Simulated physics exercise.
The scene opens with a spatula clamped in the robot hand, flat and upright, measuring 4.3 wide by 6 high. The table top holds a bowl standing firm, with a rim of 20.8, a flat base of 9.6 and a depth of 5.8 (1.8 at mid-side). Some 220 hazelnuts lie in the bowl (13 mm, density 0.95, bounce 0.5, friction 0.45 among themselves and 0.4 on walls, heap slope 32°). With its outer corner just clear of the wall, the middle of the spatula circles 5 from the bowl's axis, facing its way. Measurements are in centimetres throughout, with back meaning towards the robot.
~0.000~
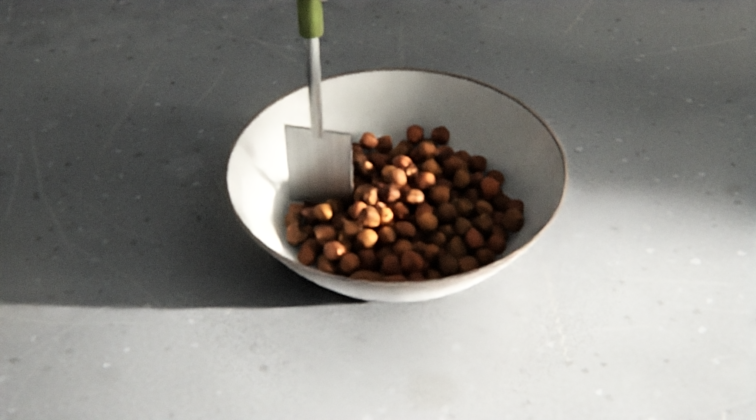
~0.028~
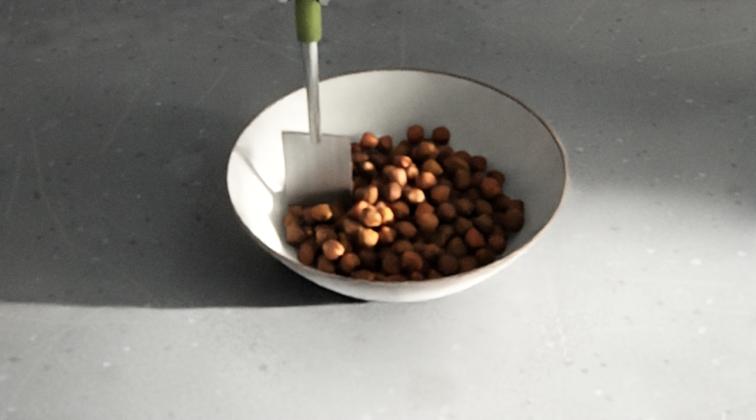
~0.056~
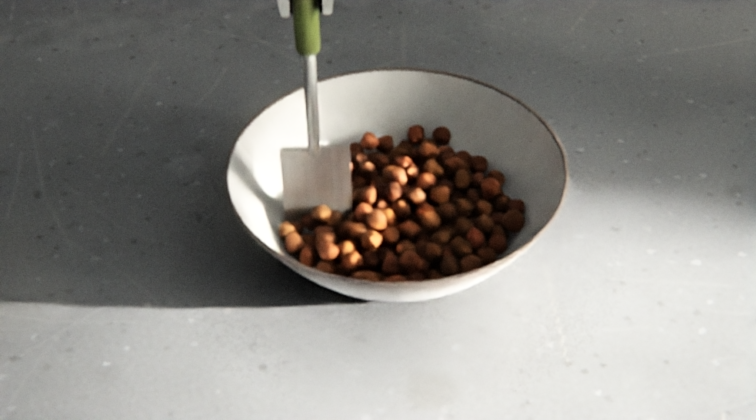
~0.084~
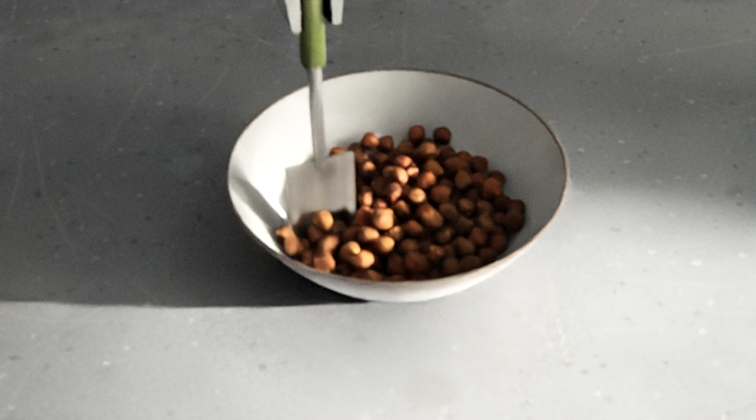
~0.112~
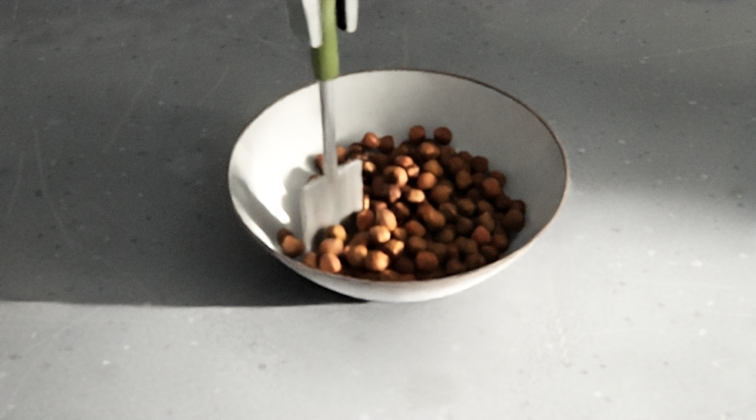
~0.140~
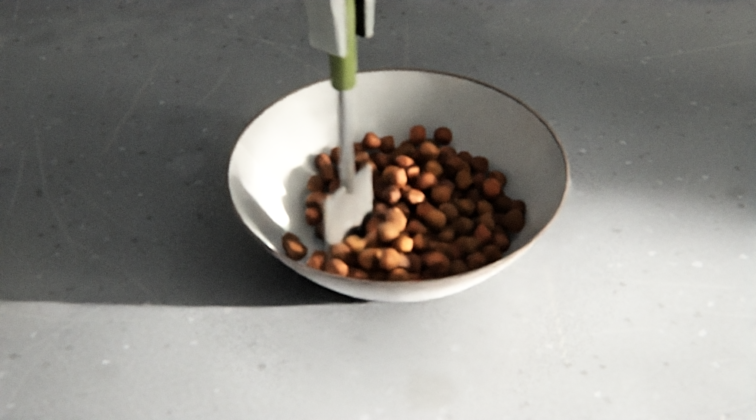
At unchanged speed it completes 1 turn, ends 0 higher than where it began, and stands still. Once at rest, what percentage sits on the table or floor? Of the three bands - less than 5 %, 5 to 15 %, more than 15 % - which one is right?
The right band is 5 to 15 %.
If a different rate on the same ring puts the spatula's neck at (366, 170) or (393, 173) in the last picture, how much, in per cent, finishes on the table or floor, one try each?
Around 20 and 25 per cent respectively.
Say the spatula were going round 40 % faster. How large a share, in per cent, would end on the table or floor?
My guess is about 20 per cent.
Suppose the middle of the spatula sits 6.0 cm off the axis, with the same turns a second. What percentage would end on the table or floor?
It would come to about 5 per cent.
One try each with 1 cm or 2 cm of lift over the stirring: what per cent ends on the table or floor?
Estimates: 10 % then 5 %.
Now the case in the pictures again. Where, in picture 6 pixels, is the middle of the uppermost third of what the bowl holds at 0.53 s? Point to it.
Roughly pixel (353, 124).
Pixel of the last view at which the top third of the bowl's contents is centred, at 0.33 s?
About (503, 179) in the last picture.
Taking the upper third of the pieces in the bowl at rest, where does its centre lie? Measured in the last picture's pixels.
Around (311, 222).
After 0.33 s, 181° round, highest piece 8 above the table; 219 in the bowl, 1 on the table or floor, 2 in flight or on the tool.
After 0.53 s, 293° round, highest piece 8 above the table; 208 in the bowl, 8 on the table or floor, 6 in flight or on the tool.
After 0.82 s, 0° round, highest piece 5 above the table; 199 in the bowl, 22 on the table or floor, 1 in flight or on the tool.
After 1.52 s, 0° round, highest piece 5 above the table; 199 in the bowl, 23 on the table or floor.
At rest, 199 in the bowl, 23 on the table or floor. That is 10 % on the table or floor.
